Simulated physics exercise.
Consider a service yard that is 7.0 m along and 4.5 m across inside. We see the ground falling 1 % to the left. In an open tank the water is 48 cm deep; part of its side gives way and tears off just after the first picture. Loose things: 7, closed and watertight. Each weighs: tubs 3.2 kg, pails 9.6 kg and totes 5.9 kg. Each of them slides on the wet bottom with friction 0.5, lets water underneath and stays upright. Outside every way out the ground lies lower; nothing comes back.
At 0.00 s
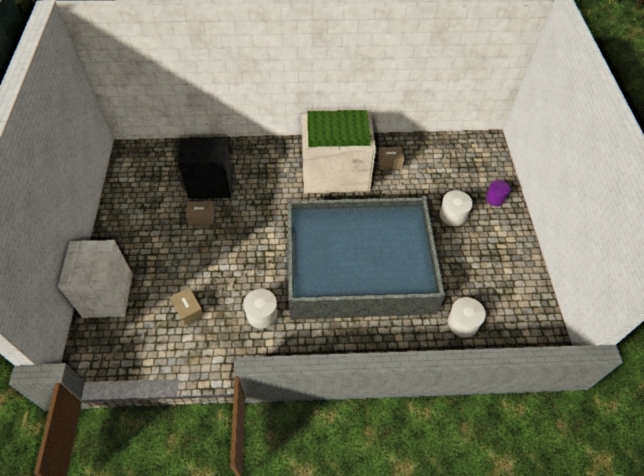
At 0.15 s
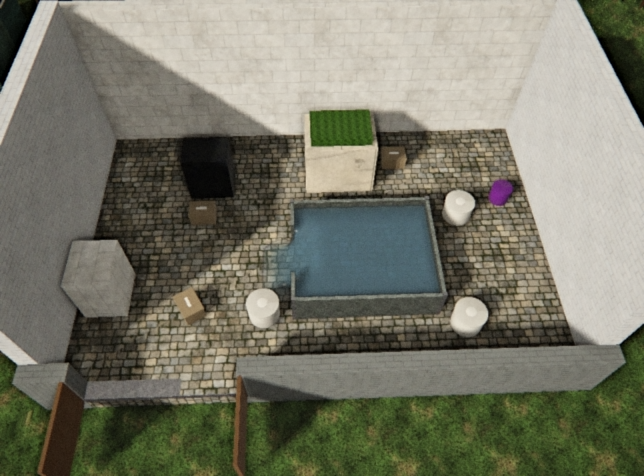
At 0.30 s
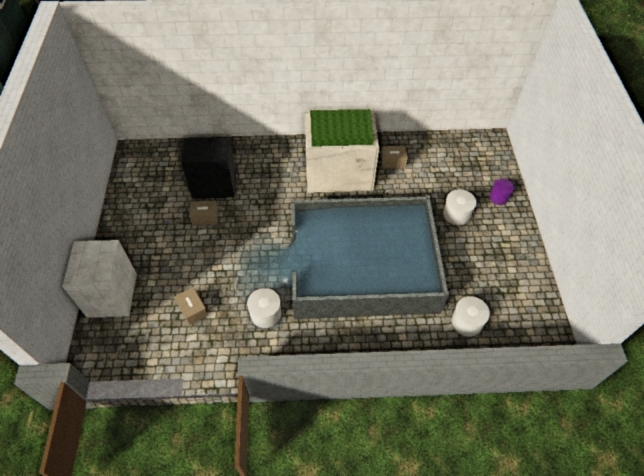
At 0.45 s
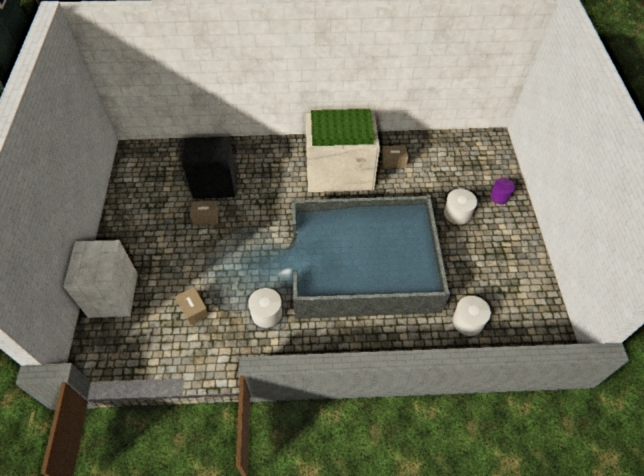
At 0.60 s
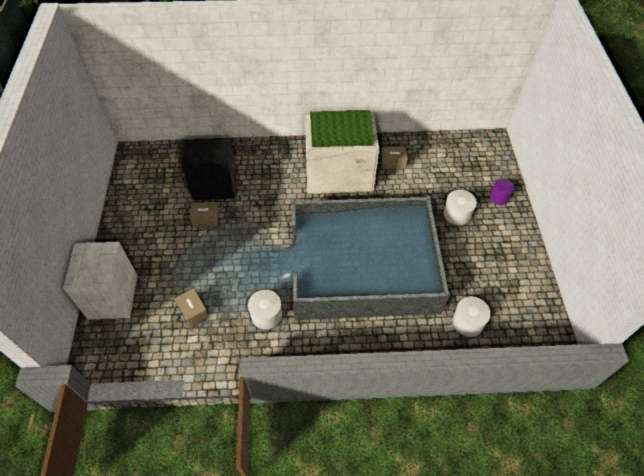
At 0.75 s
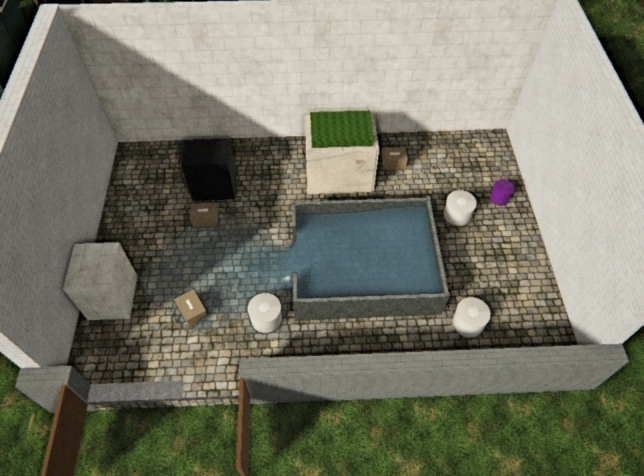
Water slips out through the left side of a raised rectangular pool in a walled, stone-paved yard, seen from high above with grass outside. A grass-topped pale block stands behind the pool, white rounded containers around it, a purple one at right, and brown boxes, a black block and a grey block mostly at left. The water spreads thinly leftward over the paving toward the boxes, while the objects stay put and the view shifts very slightly early on.
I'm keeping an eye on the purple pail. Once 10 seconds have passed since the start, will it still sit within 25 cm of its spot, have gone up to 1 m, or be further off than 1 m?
Essentially unmoved.
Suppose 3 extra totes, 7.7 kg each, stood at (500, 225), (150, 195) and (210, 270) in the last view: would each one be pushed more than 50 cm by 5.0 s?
Lab note - in order: Below threshold / above threshold / above threshold.
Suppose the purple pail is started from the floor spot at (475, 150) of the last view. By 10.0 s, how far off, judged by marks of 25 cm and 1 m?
What happens is that it keeps still.
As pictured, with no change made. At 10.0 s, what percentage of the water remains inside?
Close to 72 in a hundred parts remain.
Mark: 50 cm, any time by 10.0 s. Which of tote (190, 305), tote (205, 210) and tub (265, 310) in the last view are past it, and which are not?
The first topped the threshold, the second topped the threshold, and the third never reached the threshold.
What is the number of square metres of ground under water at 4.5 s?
About 16 m2.
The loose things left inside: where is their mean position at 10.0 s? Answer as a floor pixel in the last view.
Around (398, 236).
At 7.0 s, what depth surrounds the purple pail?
Close to 0 centimetres.
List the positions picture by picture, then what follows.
In the first frame, the purple pail at (500, 188) rests on the ground; 3.1 m2 under water; 0 of 7 have shifted.
In the second frame, the purple pail at (503, 187) rests on the ground; 3.5 m2 under water; 0 of 7 have shifted.
In the third frame, the purple pail at (504, 186), on the bottom; water covers 4.1 m2; 0 of 7 have shifted.
In the fourth frame, the purple pail at (505, 186), on the bottom; 4.7 m2 under water; 0 of 7 have shifted.
In the fifth frame, the purple pail at (504, 186) rests on the ground; 5.4 m2 under water; 0 of 7 have shifted.
In the sixth frame, the purple pail at (504, 187) rests on the ground; 6.2 m2 under water; 0 of 7 have shifted.
After 2.0 s the purple pail is near (504, 187), 0.0 m from its start, aground; 0 of 7 are out; 0 afloat.
After 4.5 s the purple pail is near (504, 187), 0.0 m from its start, aground; 1 of 7 are out; 0 afloat.
After 7.0 s the purple pail is near (504, 187), 0.0 m from its start, aground; 1 of 7 are out; 1 afloat.
After 10.0 s the purple pail is near (504, 187), 0.0 m from its start, aground; 1 of 7 are out; 0 afloat.
